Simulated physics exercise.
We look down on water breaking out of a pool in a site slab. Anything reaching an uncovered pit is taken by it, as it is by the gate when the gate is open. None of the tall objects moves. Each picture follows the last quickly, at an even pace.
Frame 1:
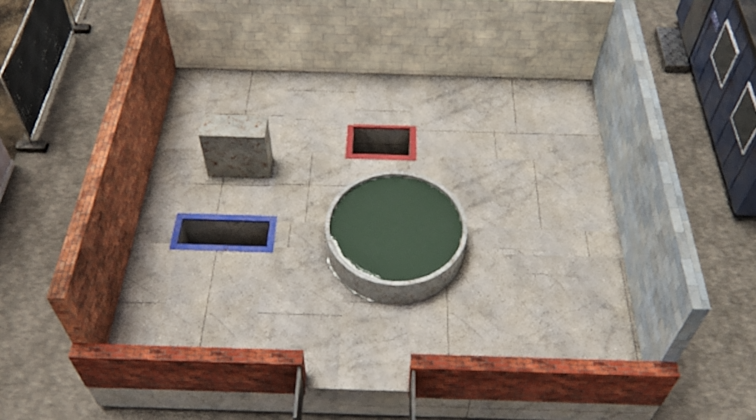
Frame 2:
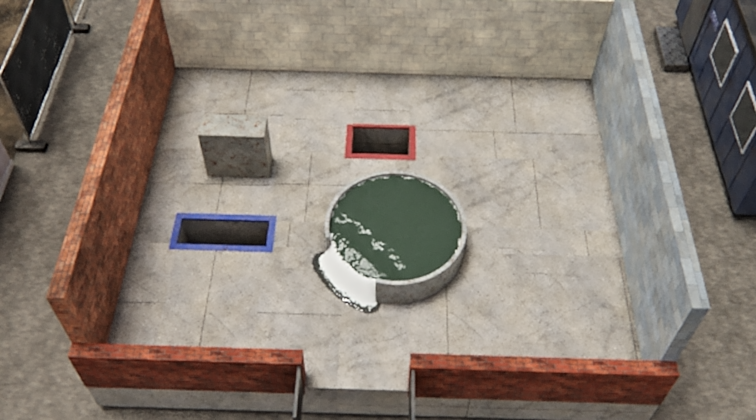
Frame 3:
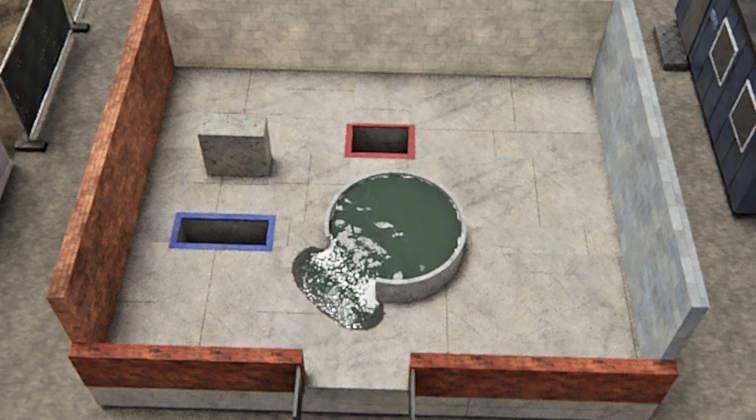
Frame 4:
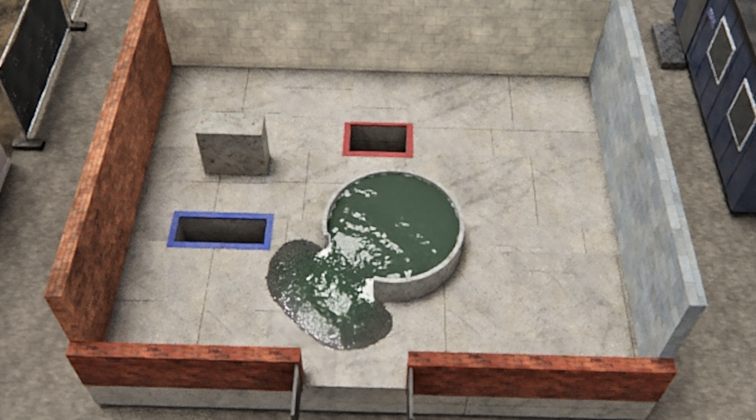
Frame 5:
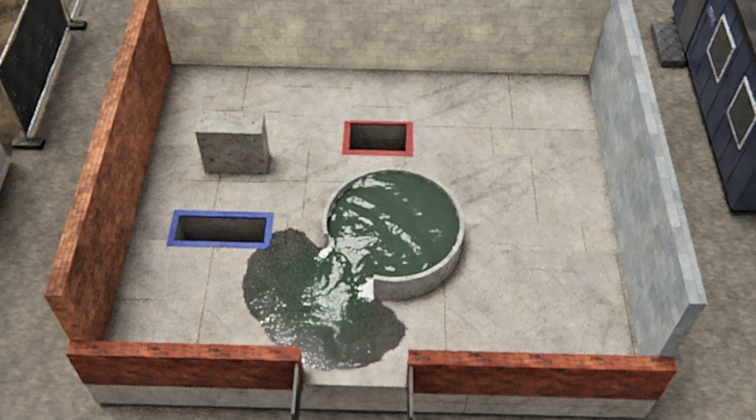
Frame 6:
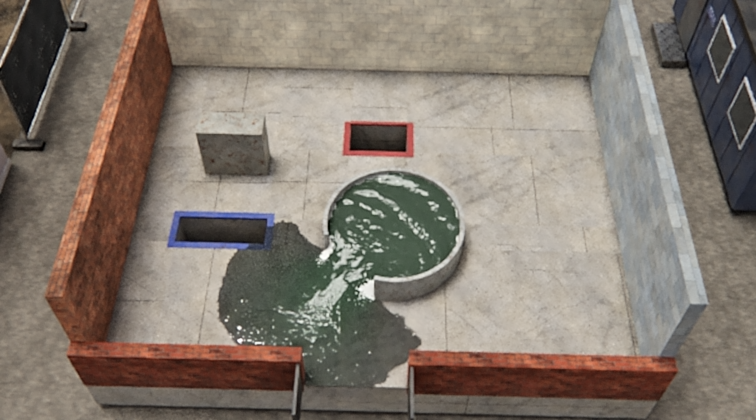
Dark green water breaks out of a round, pale-rimmed pool in a walled concrete yard, seen from high above. A grey block stands at upper left, with a blue-edged opening below it, a red-edged one behind the pool, reddish walls left and front, and a bluish wall right. Pouring through the rim's lower-left gap, the water spreads left and forward into the front gateway, reaching the blue edge.
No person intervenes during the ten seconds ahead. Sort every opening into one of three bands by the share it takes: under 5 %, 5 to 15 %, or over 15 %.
The gate takes over 15 %; the red pit takes under 5 %; the blue pit takes over 15 %.
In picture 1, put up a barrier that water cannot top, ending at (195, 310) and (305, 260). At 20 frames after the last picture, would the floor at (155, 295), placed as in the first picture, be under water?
As far as I can tell, it ends up soaked.
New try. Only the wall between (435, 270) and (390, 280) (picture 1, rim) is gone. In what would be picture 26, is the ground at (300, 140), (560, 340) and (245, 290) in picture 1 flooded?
Spot by spot: Unaffected, then soaked through, then unaffected.
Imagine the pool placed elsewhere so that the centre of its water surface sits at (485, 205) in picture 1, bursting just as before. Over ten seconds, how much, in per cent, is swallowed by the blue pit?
I'd put the blue pit at 12 % of the whole.
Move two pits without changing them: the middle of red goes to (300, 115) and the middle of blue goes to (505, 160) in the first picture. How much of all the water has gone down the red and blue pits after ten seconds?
Roughly: Red pit 4 %, blue pit 0 %.
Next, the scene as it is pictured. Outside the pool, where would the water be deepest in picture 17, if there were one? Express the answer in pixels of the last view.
About at (113, 365).
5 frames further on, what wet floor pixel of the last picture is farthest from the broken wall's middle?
Roughly at (136, 366).
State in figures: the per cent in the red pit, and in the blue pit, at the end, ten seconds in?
In order, near 0 and 20 in a hundred.
A moment on, water covers 15 % of the floor; the gate 2 %, the red pit 0 %, the blue pit 0 %.
Next, water covers 20 % of the floor; the gate 6 %, the red pit 0 %, the blue pit 0 %.
Then, water covers 20 % of the floor; the gate 11 %, the red pit 0 %, the blue pit 2 %.
Later, water covers 30 % of the floor; the gate 16 %, the red pit 0 %, the blue pit 10 %.
In the end, water covers 45 % of the floor; the gate 21 %, the red pit 1 %, the blue pit 20 %.
